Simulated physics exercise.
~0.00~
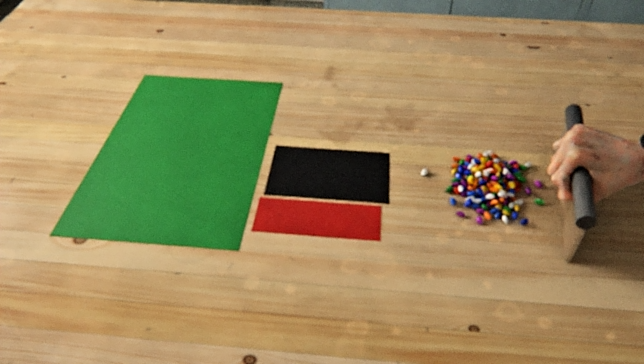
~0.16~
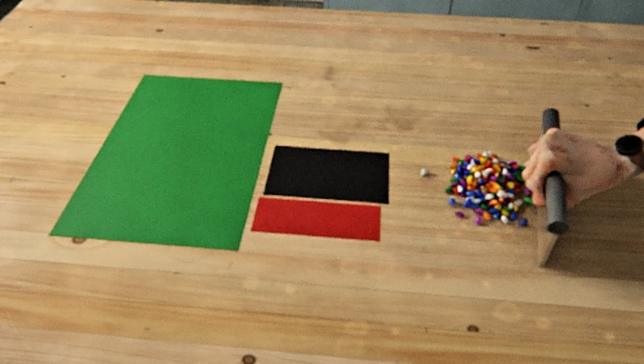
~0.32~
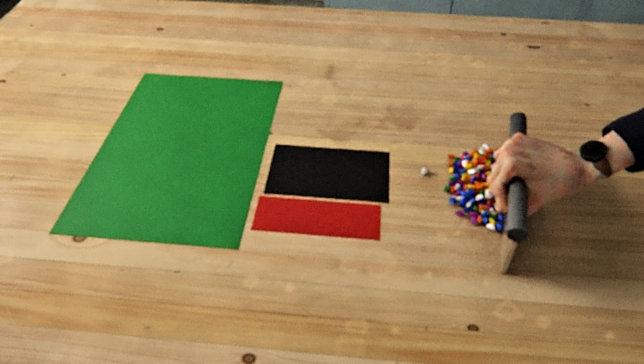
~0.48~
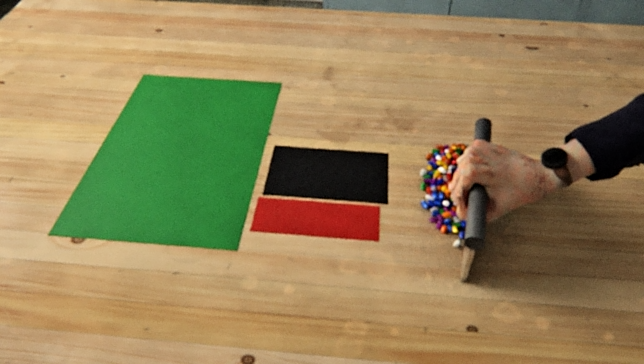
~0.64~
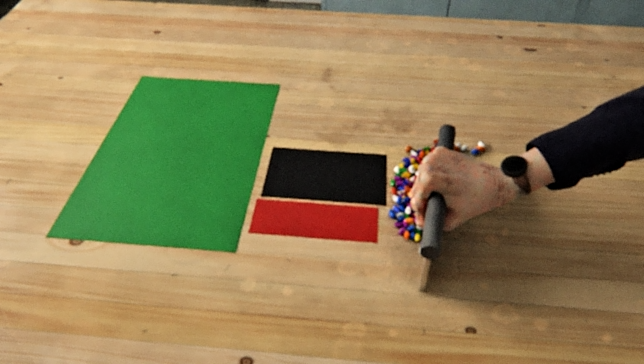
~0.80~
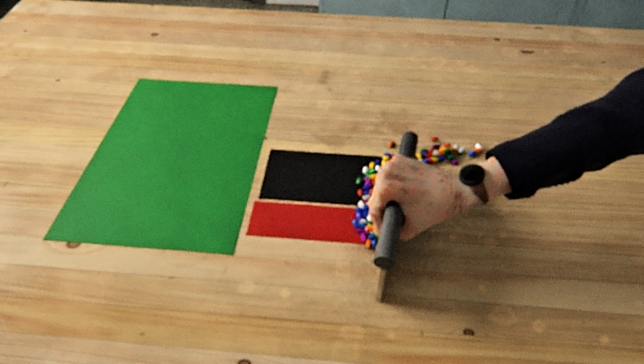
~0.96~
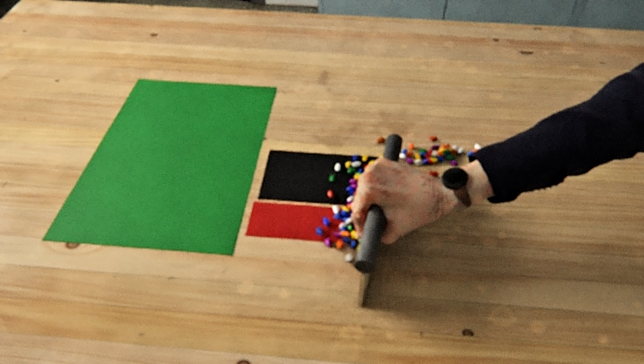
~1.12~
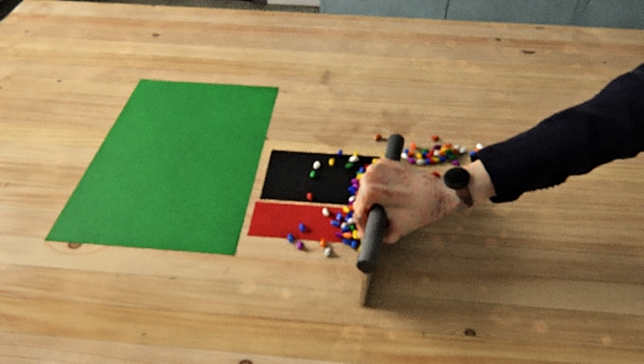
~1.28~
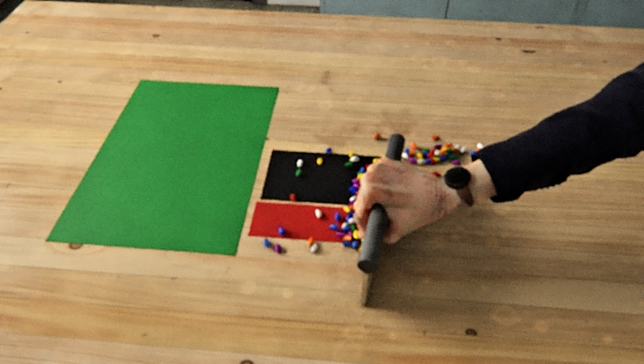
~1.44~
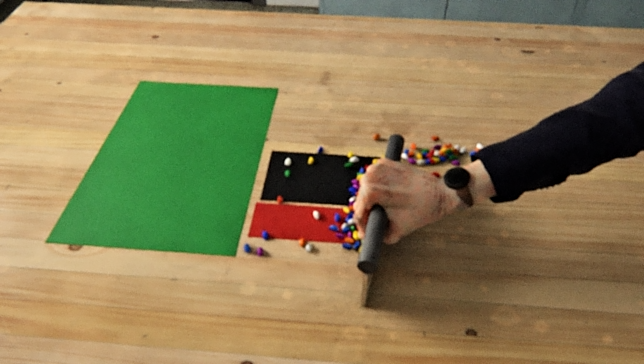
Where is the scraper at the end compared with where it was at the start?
It starts on bare wood to the right of the heap of jelly beans, and it ends well to the left of there, at the right-hand part of the black and red sheets.
